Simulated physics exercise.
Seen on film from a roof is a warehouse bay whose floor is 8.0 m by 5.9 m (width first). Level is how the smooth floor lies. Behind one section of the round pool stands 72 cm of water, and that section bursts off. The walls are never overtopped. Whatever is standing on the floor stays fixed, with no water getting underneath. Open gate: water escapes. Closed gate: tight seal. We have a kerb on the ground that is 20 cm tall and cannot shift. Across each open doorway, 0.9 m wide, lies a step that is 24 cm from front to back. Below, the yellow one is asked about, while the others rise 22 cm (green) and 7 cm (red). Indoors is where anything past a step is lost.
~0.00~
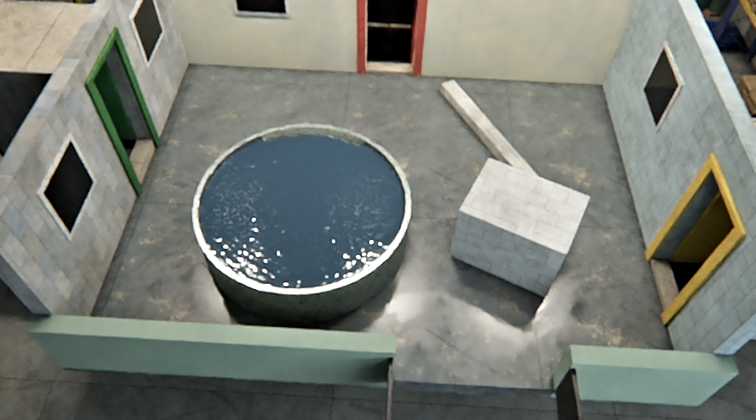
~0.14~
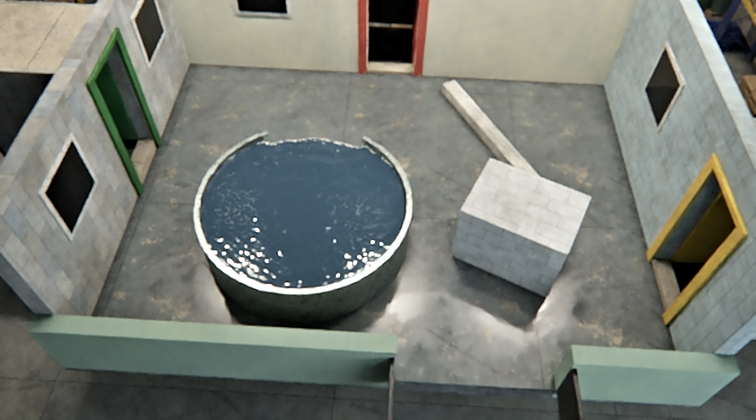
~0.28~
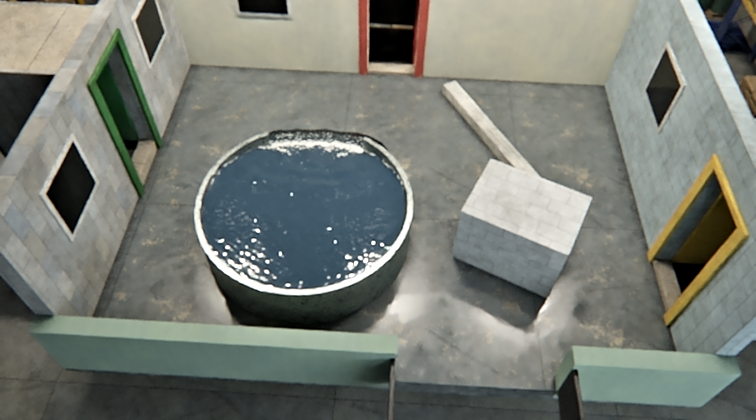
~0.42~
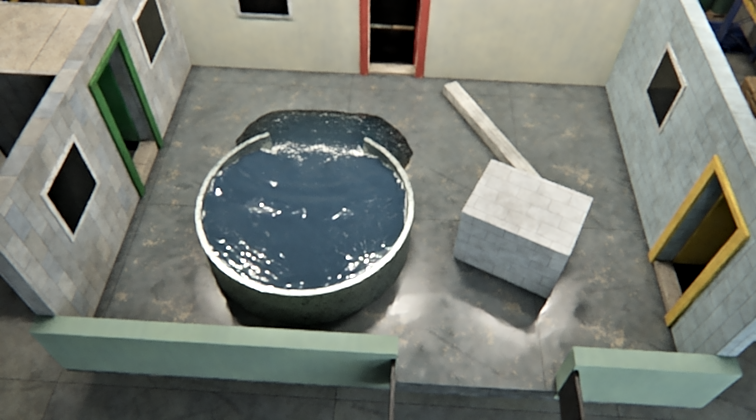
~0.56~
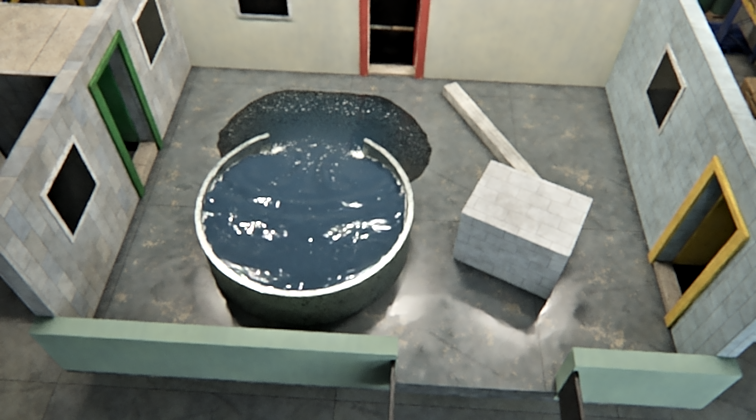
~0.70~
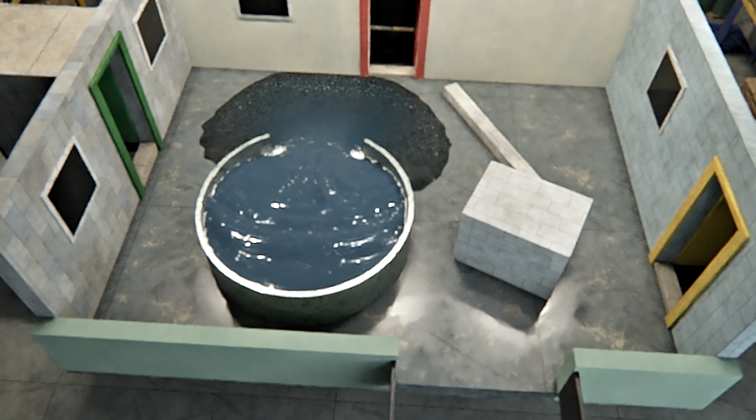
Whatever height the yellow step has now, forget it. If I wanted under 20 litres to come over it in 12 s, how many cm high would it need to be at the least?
It would need to be about 8 cm high.
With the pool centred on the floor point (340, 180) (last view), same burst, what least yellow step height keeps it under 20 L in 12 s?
Near 12.0 cm.
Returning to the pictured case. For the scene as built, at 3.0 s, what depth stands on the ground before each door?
Green door: 10 cm; yellow door: 0 cm; red door: 27 cm.
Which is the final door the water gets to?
The last one is the yellow door.
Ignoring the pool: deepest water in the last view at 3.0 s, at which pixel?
Check close to (200, 71).
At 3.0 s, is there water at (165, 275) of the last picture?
I'd say that place has stayed dry.
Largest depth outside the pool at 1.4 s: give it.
I'd estimate roughly 44 cm.
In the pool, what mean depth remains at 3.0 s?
About 35 cm.
After 1.4 s water covers 30 % of the floor, deepest (44 cm) near (330, 78); it has not reached the yellow door.
After 3.0 s water covers 45 % of the floor, deepest (42 cm) near (200, 71); it has not reached the yellow door.
After 12.0 s water covers 95 % of the floor, deepest (16 cm) near (83, 346); 9 cm at the yellow door, 8 litres in over its 10 cm step.
At the yellow door as built, the water arrived by 4.7 s and peaked near 14 cm at 10.4 s.
With a step of 7 cm, 26 litres would have come in within the 12 s; with 9.5 cm, 10 litres. So under 20 litres takes about 8 cm.
